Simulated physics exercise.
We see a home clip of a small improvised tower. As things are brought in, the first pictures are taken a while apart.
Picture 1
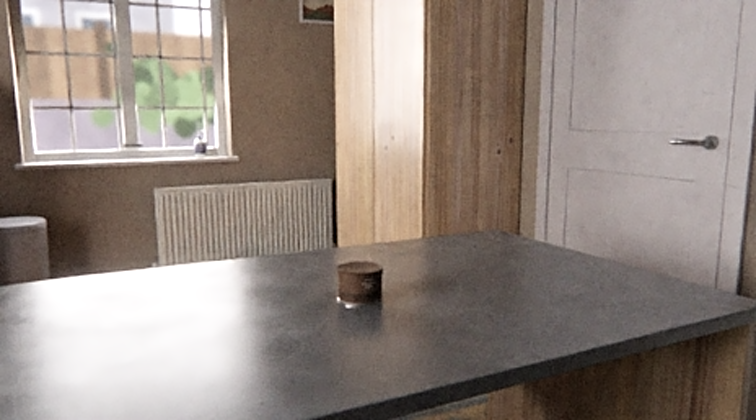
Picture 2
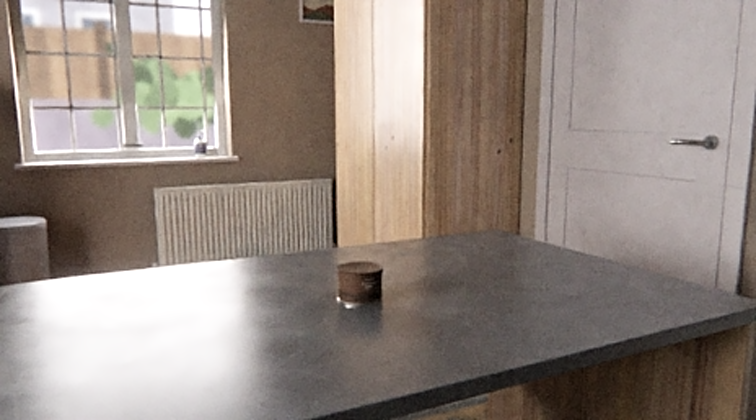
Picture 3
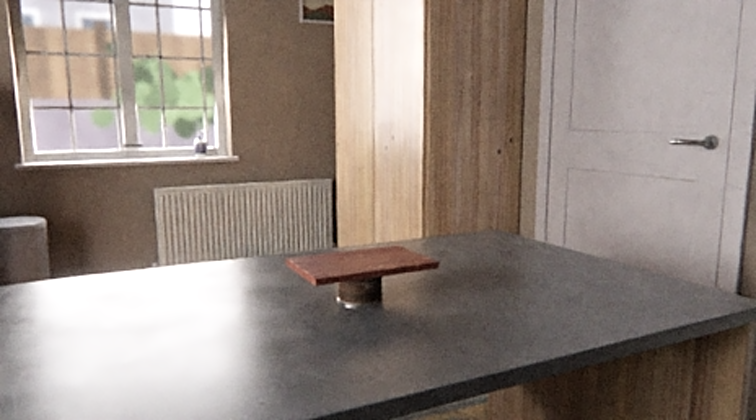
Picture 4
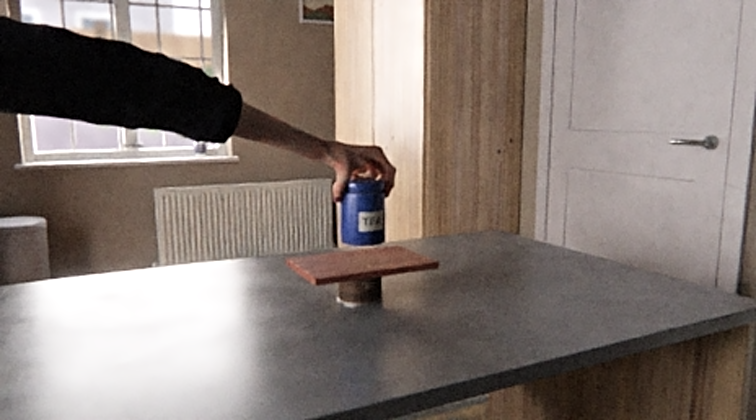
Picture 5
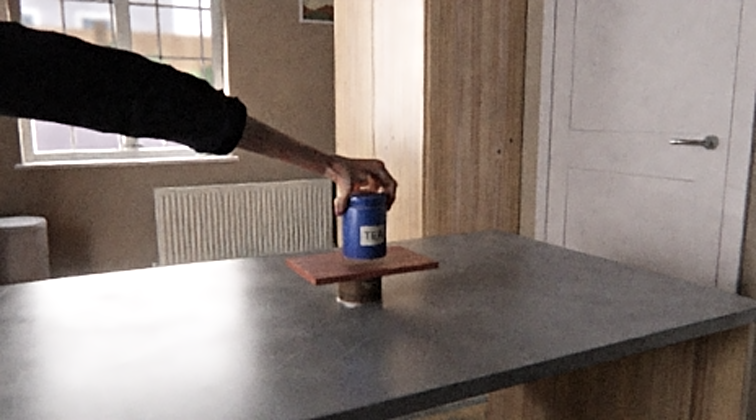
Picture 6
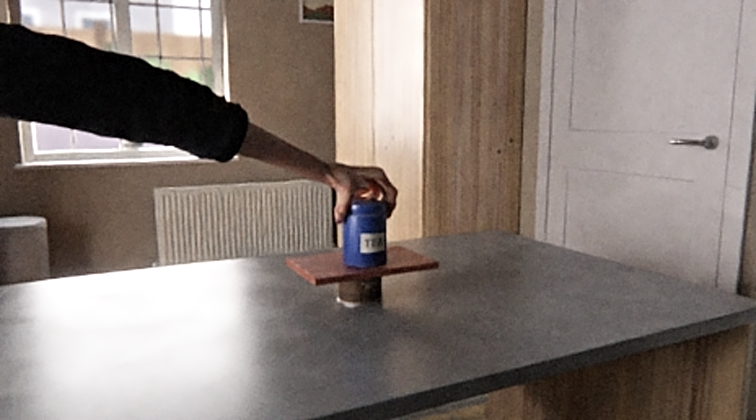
The clip opens on a small round brown object standing alone on a grey tabletop, with nothing moving at first. A flat reddish board then appears on top of it. Next, a dark-sleeved arm reaches in from the left and lowers a blue jar onto the board, keeping hold of it.
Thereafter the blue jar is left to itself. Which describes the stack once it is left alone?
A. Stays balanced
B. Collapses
Stays balanced.
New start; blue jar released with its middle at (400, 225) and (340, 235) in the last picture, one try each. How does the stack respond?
Well, the first time it goes over, and the second time it stays put.
Then, 0.20 s later than the last frame, all is still.
Then, 0.50 s later than the last frame, blue jar resting near (365, 233).
When it is over, all 3 as before. End places, in pixels of the last picture, blue jar near (365, 233). The stack stays up.
